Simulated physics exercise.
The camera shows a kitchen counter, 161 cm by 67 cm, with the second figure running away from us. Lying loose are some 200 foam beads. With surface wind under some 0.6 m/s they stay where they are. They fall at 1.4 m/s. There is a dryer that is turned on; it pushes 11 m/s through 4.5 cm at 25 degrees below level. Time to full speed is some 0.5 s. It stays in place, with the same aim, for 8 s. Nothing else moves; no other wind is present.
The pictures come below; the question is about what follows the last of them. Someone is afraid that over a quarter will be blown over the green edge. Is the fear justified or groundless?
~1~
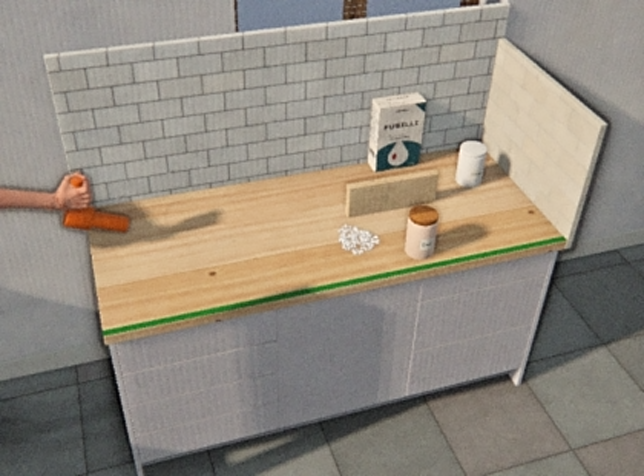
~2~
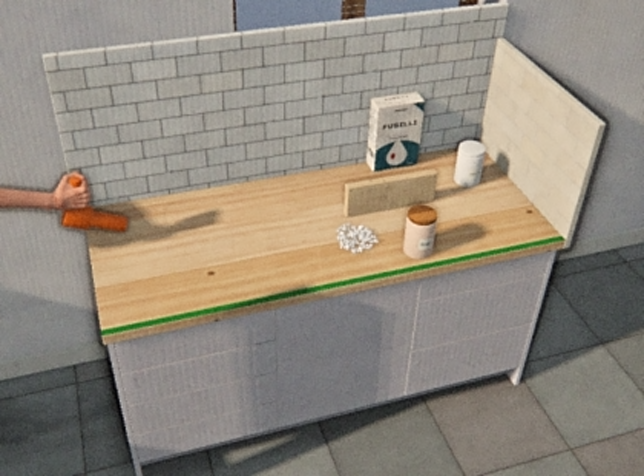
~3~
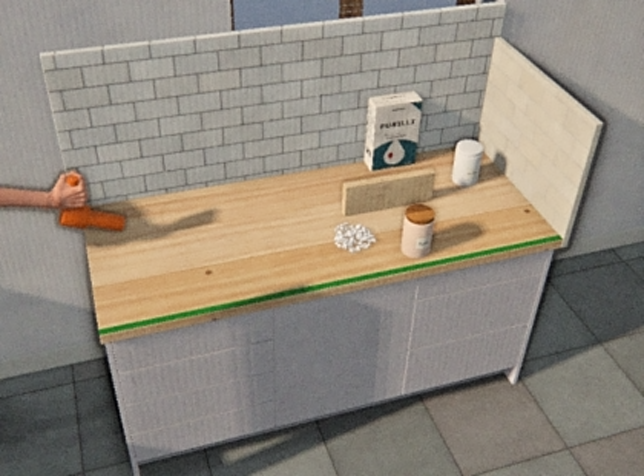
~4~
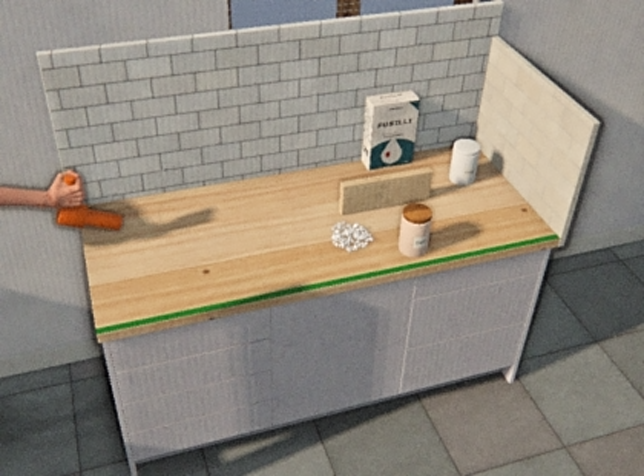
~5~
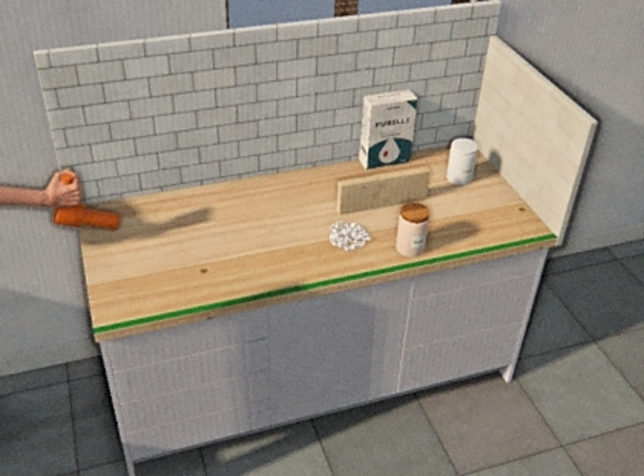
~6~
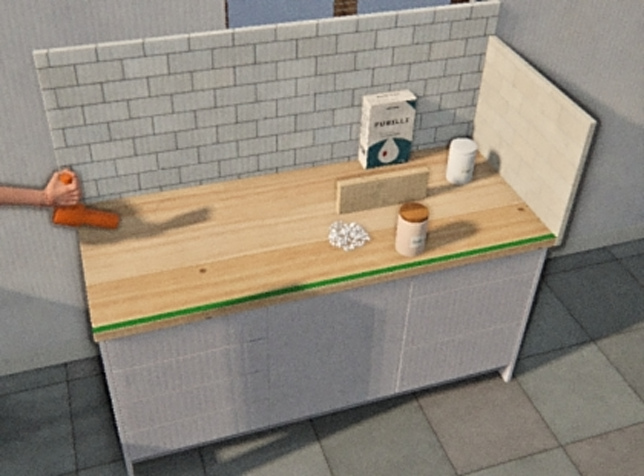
That edge takes more than a quarter.
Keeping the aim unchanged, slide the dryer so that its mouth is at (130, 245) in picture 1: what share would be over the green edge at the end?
Some 70 %.
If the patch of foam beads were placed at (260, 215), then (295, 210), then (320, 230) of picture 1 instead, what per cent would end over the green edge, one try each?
It goes 5 %, then 2 %, then 60 %.
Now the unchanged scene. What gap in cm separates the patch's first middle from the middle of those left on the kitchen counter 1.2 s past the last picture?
It works out to close to 70 cm.
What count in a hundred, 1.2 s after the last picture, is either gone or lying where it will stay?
Near 70 %.
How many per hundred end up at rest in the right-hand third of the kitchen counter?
Something close to 5 % ends up there.
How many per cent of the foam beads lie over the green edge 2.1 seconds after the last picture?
90 per cent or so.
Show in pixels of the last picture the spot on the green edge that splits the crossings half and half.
(503, 249).
Then, 1.2 s after the last picture the count stands so, 74 % are over the green edge; the middle of those still in play is near (542, 228).
Then, 2.1 s after the last picture the count stands so, 93 % are over the green edge.
Then, 4.0 s after the last picture the count stands so, 94 % are over the green edge.
Then, 7.6 s after the last picture, at the end, 95 % are over the green edge.
